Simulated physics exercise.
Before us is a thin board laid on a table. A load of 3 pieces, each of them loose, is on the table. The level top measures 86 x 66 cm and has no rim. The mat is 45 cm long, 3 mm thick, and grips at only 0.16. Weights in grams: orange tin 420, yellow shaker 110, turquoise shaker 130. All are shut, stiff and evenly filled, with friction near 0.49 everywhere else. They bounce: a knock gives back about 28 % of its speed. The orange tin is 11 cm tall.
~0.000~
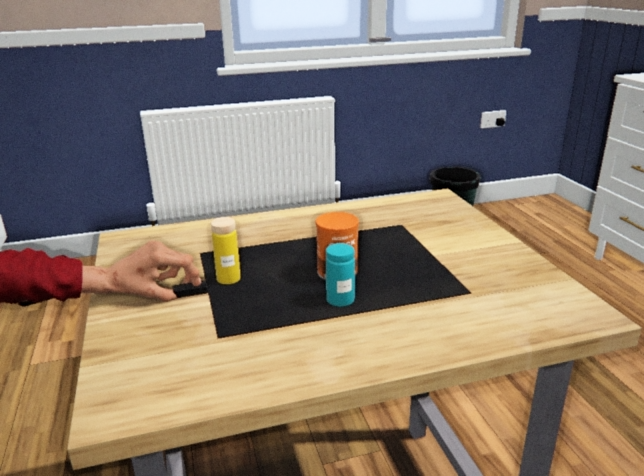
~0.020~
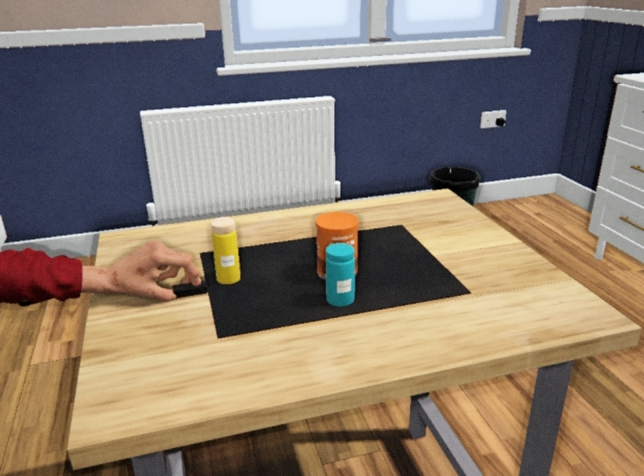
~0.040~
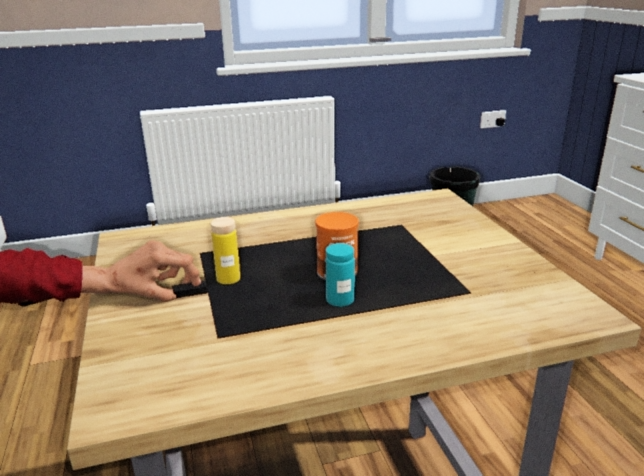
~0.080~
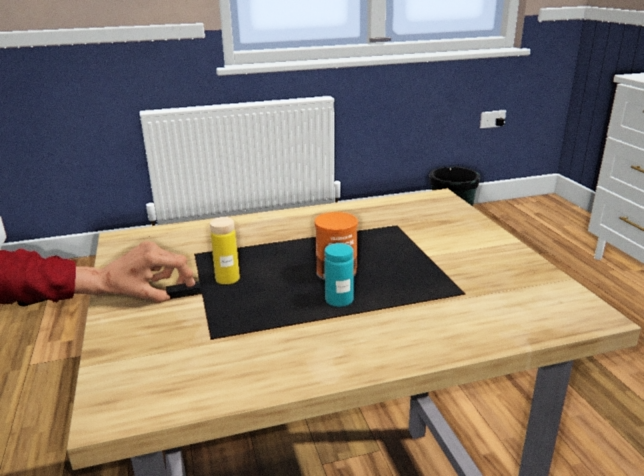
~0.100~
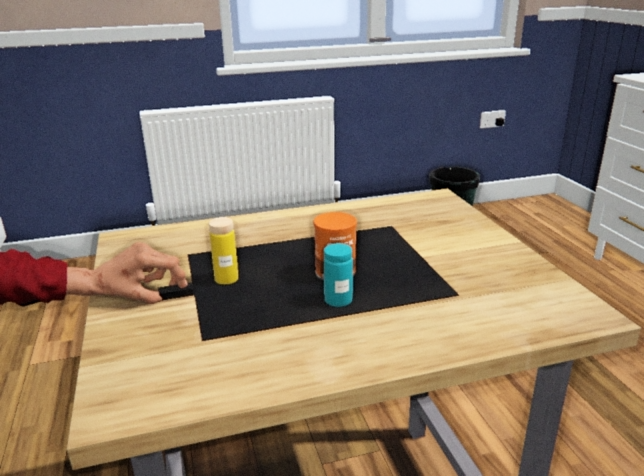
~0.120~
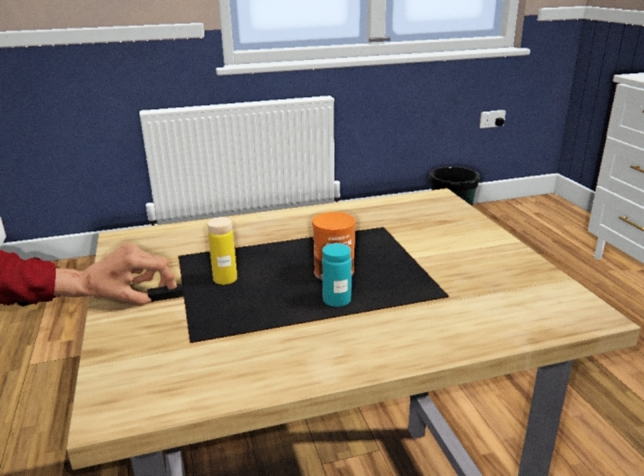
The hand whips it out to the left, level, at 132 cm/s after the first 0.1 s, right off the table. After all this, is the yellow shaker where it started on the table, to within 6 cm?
The yellow shaker ends elsewhere.
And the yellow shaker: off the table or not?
The yellow shaker ends off the table.
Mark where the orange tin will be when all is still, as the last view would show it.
Around (298, 254).
After 0.32 s, 30 cm of pull; yellow shaker moved 6 cm near (191, 255); orange tin moved 6 cm; turquoise shaker moved 6 cm.
After 0.52 s, 57 cm of pull; yellow shaker moved 18 cm near (122, 265); turquoise shaker 15° off upright; orange tin moved 7 cm.
After 0.72 s, 83 cm of pull; yellow shaker now off the table; turquoise shaker 4° off upright; orange tin moved 7 cm.
After 1.02 s, 88 cm of pull; turquoise shaker moved 8 cm; orange tin moved 7 cm.
In the end (1.3 s), off the table, yellow shaker; not toppled but over 6 cm from the start, orange tin and turquoise shaker.
